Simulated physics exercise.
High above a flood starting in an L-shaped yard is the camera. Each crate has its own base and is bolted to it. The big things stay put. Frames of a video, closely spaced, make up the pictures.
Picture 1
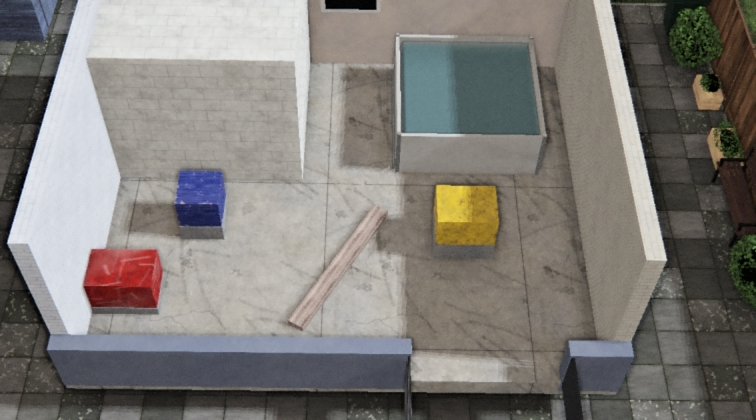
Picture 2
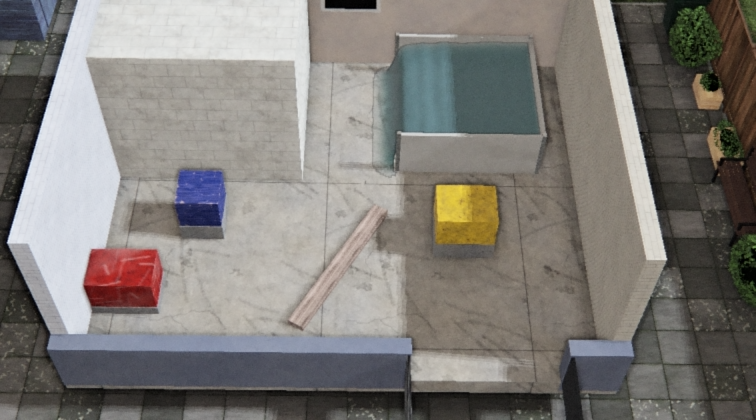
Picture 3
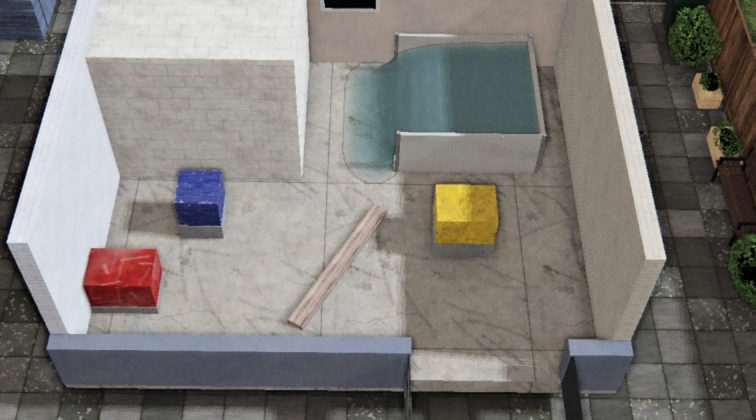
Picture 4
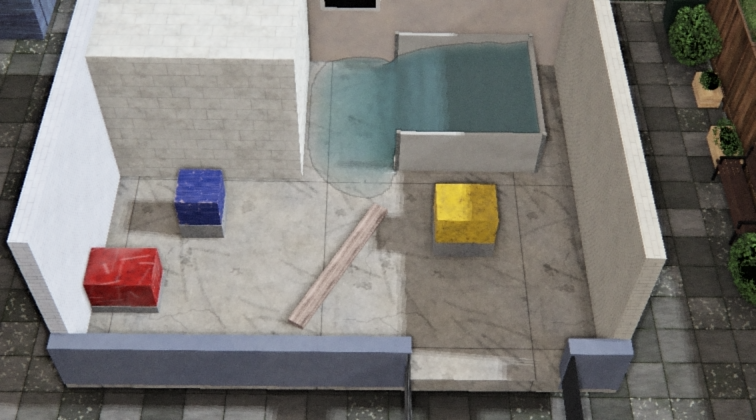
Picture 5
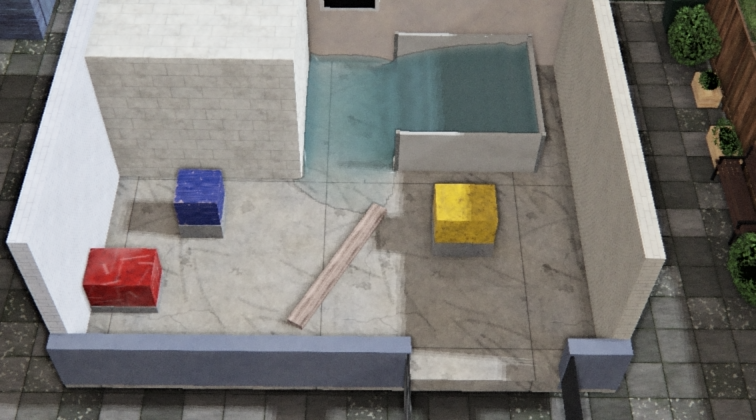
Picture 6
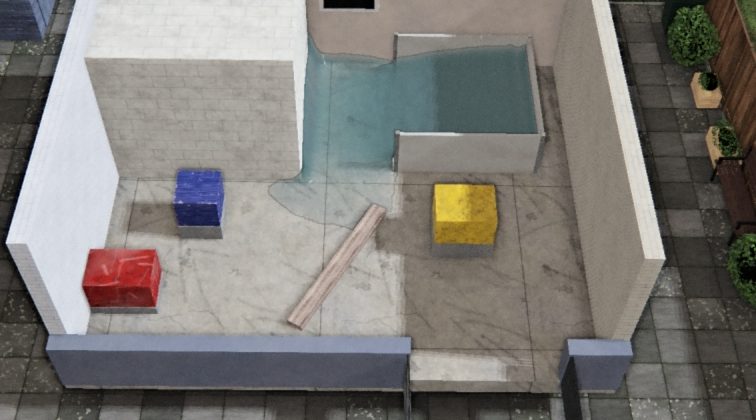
Pale walls enclose an L-shaped yard of cracked concrete, seen from high above by a camera that stays still, with dark paving and potted plants outside on the right. A tank of blue-green water stands at the back, a yellow block before it, a wooden plank mid-yard, and blue and red blocks at left. Water pours from the tank's left side, spreads to the white block wall, then curls forward around its corner.
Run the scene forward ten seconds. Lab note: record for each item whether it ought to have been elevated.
As I see it, the yellow crate comes out dry; the blue crate comes out dry; the red crate comes out wet.
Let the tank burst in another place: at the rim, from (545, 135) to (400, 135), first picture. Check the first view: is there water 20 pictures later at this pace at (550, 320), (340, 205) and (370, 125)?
Spot one inundated, spot two inundated, spot three spared.
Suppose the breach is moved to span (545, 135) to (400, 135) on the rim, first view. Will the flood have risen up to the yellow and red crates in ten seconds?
Within ten seconds the yellow crate is drenched and the red crate is drenched.
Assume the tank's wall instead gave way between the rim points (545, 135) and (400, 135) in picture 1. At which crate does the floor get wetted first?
That would be the yellow-painted one.
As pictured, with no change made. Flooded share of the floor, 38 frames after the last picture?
90 %.
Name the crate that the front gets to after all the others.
The crate marked yellow, I reckon.
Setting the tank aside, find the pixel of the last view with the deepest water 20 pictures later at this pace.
Deepest spot: Around (88, 327).
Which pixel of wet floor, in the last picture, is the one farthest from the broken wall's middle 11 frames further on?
Pixel estimate: (160, 361).
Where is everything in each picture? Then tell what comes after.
Still water in the water tank at (467, 87), in the first frame.
The front is at (392, 173), out from the gap at (399, 106), in the second frame.
The front is at (369, 178), out from the gap at (398, 109), in the third frame.
The front is at (347, 189), out from the gap at (398, 109), in the fourth frame.
Water pours out at (398, 110) and has run to (319, 197), in the fifth frame.
The front is at (277, 194), out from the gap at (397, 111), in the sixth frame.
A moment on, water covers 25 % of the floor; the yellow crate not reached, the blue crate water round its plinth, the red crate not reached.
Next, water covers 45 % of the floor; the yellow crate not reached, the blue crate water round its plinth, the red crate water round its plinth.
Then, water covers 70 % of the floor; the yellow crate water round its plinth, the blue crate water round its plinth, the red crate water round its plinth.
Later, water covers 90 % of the floor; the yellow crate water round its plinth, the blue crate water round its plinth, the red crate water round its plinth.
In the end, water covers 100 % of the floor; the yellow crate stayed above the water, the blue crate stayed above the water, the red crate was topped.
